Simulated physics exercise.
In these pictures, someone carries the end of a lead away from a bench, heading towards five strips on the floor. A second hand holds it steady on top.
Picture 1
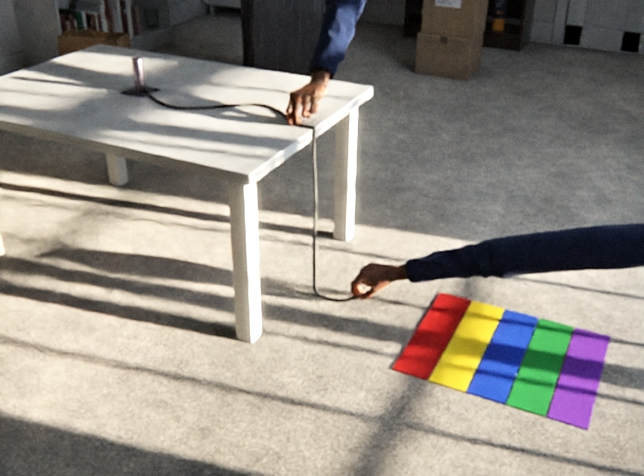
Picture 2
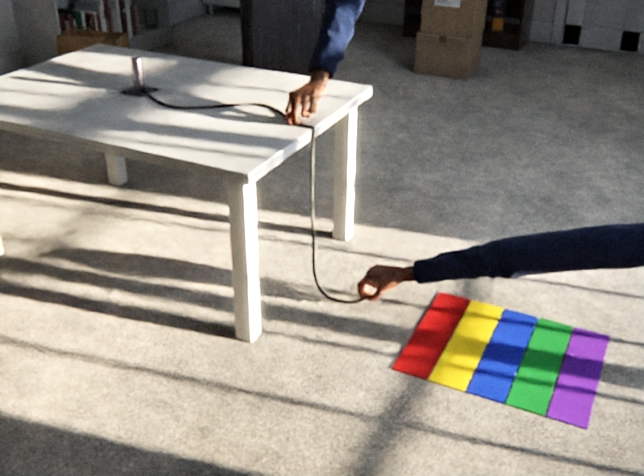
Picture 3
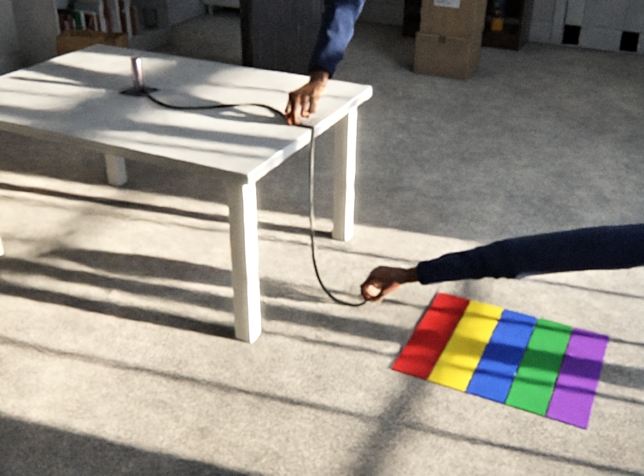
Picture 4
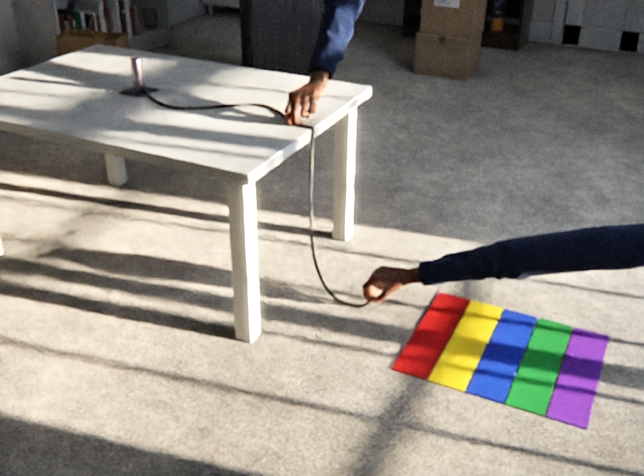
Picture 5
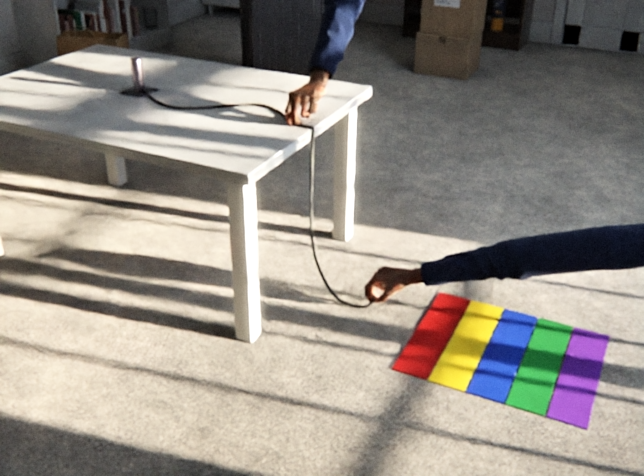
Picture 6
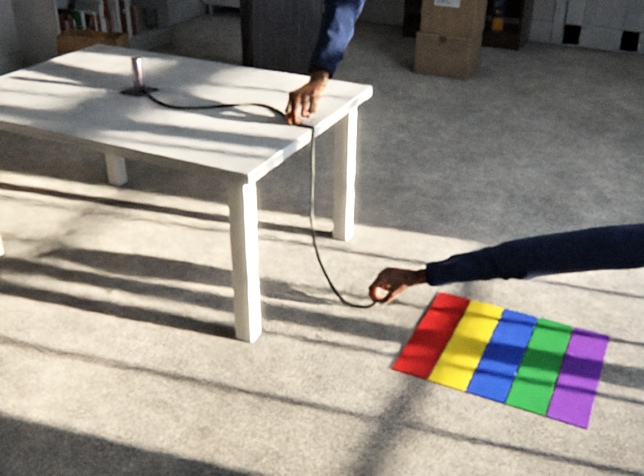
In a sunlit room with grey carpet, seen from slightly above by a still camera, a white table stands at left. A hand in a dark blue sleeve presses a dark cord at its edge, the cord running from a small upright object, while red, yellow, blue, green and purple strips lie at right. A second hand, low beside them, draws the hanging cord's end slightly rightward, its lower curve shifting a little.
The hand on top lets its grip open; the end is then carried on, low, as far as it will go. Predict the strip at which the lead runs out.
I would say the blue strip.
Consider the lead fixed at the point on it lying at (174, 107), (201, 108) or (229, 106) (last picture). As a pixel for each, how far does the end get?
Per try (px, approx.): (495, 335), (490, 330), (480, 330).
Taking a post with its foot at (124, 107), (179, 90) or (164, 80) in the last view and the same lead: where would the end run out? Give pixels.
(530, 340), (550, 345) and (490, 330).
Soon after, end near (446, 319); over red.
Then, end near (484, 330); over yellow.
At full stretch, end near (506, 336); over blue. It halts on the blue strip.
